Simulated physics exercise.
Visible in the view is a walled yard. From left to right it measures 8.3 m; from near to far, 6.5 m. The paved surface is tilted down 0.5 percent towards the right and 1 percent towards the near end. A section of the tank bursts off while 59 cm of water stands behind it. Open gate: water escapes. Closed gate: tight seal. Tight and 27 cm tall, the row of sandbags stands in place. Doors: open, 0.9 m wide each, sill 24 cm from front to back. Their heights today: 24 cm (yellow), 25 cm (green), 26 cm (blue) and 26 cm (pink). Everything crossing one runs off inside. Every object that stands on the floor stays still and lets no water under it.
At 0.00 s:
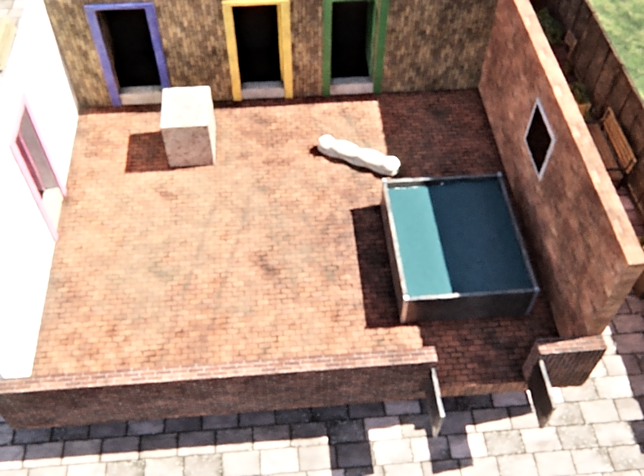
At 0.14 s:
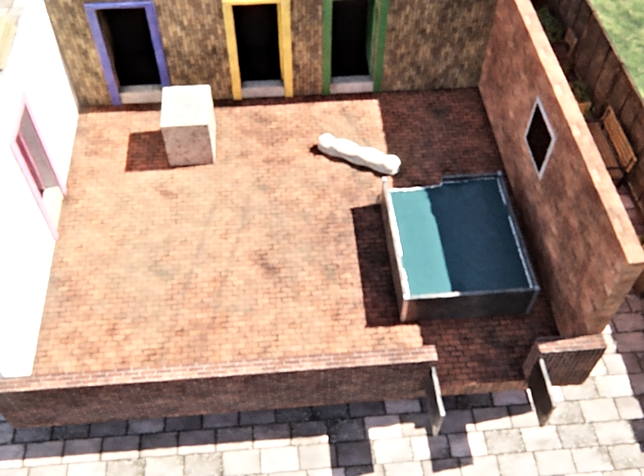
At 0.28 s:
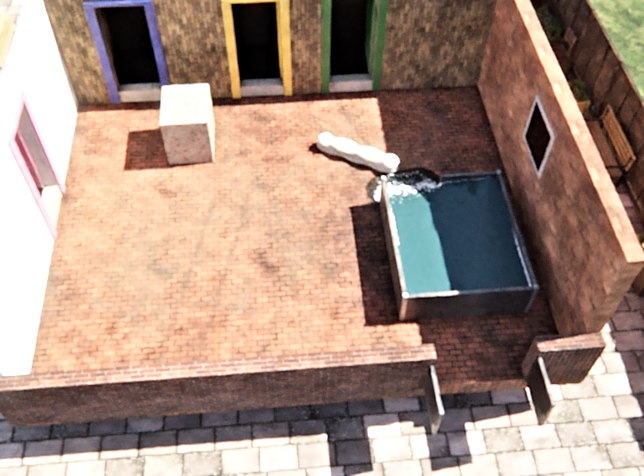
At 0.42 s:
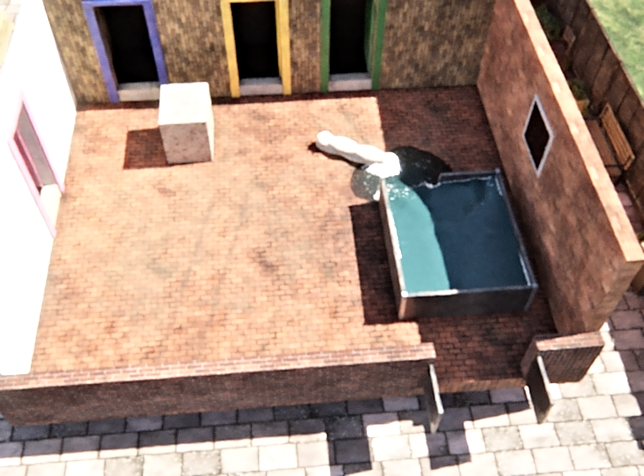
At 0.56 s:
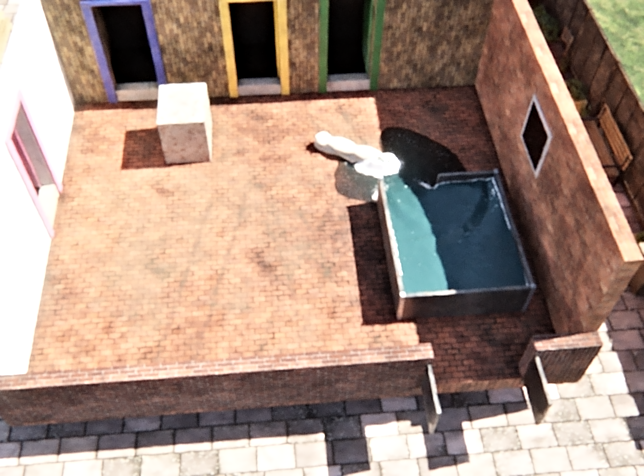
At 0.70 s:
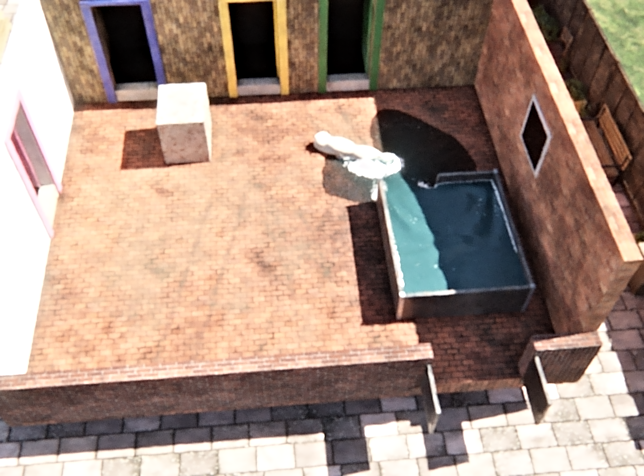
Water poured out of the far side of a tank in a walled brick yard, splashing against the white sandbags, then spread over the paving behind the tank toward the back wall and its coloured doors.
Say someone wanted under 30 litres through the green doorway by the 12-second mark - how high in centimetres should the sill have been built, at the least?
They should have built it at least 6.5 cm high.
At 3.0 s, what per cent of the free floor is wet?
About 40 per cent.
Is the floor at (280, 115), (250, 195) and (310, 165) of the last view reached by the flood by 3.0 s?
In order: Soaked, soaked, soaked.
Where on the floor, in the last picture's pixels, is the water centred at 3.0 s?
Approximately (408, 198).
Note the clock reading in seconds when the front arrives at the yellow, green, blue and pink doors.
Arrives: Yellow 2.8 s / green 1.4 s / blue 3.6 s / pink 3.6 s.
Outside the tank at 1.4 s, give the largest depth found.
Max depth: Near 36 cm.
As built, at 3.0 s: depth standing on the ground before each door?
In cm - yellow: 2, green: 11, blue: 0, pink: 0.
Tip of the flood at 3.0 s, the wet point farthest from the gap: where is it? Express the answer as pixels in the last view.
At about (92, 174).
After 1.4 s water covers 15 % of the floor, deepest (36 cm) near (380, 173); 4 cm at the green door, 0 litres in over its 25 cm sill.
After 3.0 s water covers 40 % of the floor, deepest (28 cm) near (390, 179); 11 cm at the green door, 0 litres in over its 25 cm sill.
After 12.0 s water covers 90 % of the floor, deepest (12 cm) near (564, 360); 4 cm at the green door, 0 litres in over its 25 cm sill.
At the green door as built, the water arrived by 1.4 s and peaked near 12 cm at 2.8 s.
Run again over the same 12 s with other heights there, 47 litres in over 5.5 cm, 21 litres over 7.5 cm. The limit of 30 litres is kept from about 6.5 cm up.
